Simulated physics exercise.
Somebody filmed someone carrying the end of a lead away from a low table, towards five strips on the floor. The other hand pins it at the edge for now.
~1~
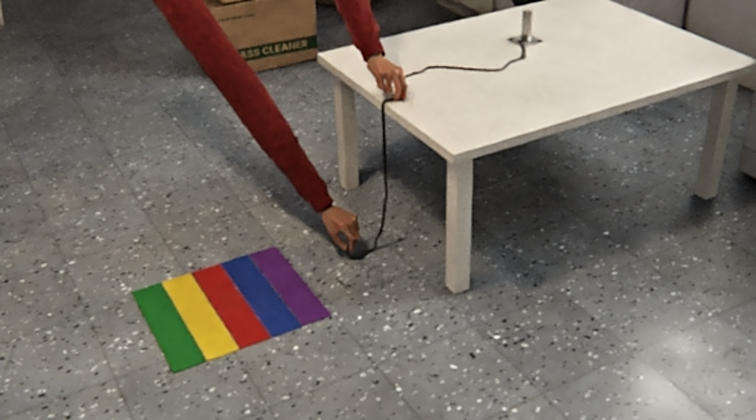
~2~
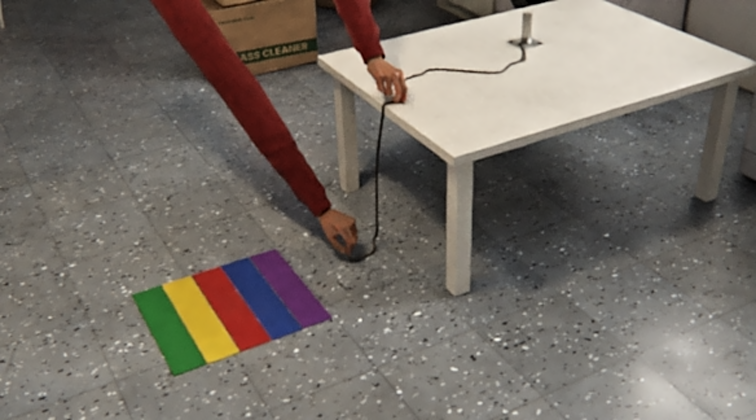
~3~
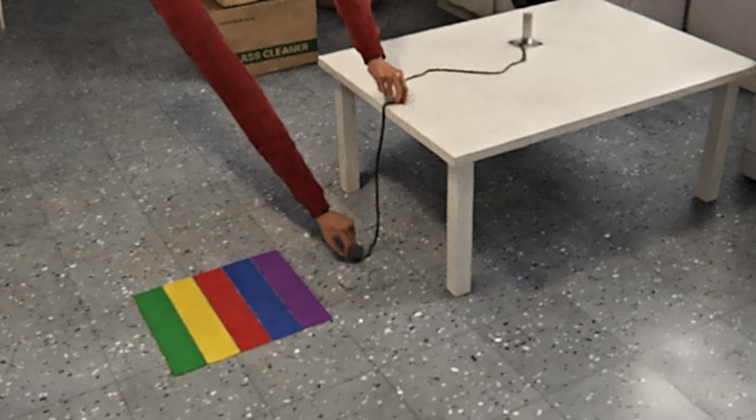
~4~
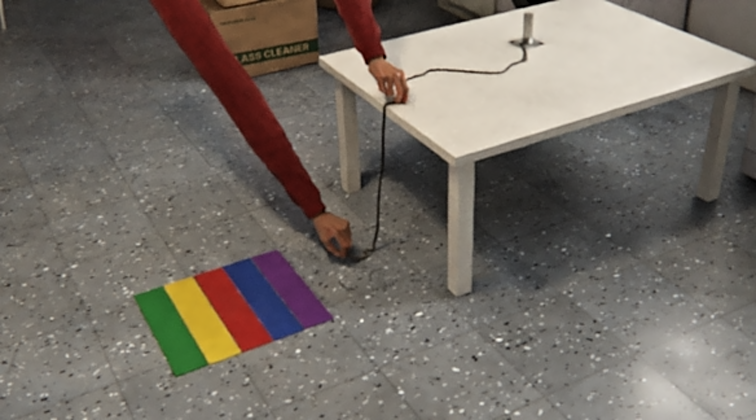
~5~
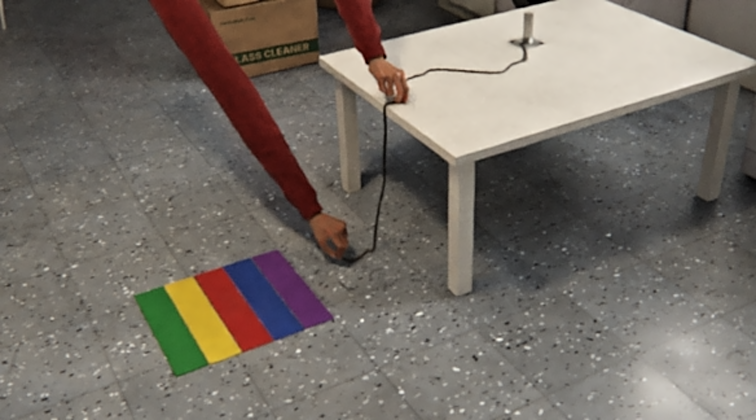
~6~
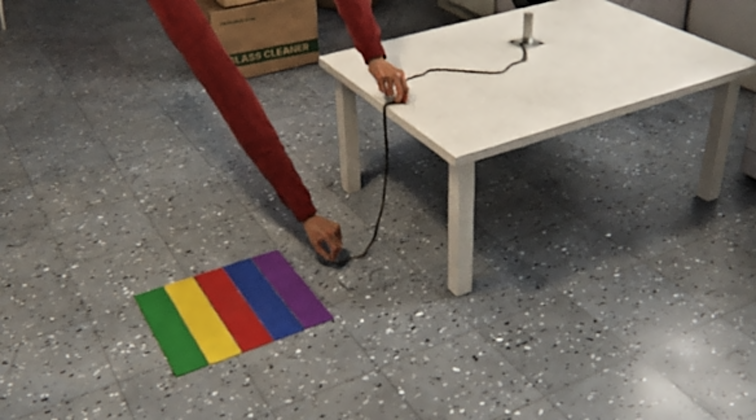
On a speckled grey floor beside a low white table, someone in red sleeves pins a dark lead at the table's edge with one hand and holds its lower end near the floor with the other. The lower hand moves the end slightly left, towards the purple side of five coloured strips.
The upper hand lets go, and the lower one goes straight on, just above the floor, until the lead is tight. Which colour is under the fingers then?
It halts on the green strip.
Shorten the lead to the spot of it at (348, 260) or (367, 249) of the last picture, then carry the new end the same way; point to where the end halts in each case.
The places are (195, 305) and (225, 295).
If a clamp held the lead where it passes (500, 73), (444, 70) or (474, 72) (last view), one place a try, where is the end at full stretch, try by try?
The places are (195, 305), (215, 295) and (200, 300).
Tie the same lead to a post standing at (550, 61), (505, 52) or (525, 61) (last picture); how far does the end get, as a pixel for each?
About (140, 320), (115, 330) and (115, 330).
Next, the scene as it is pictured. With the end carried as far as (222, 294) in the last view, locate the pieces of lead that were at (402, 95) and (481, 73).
Near (369, 145) and (443, 74).
A little later, end near (222, 294); over red.
Next, end near (182, 308); over yellow.
When it is tight, end near (158, 316); over green. Over green.
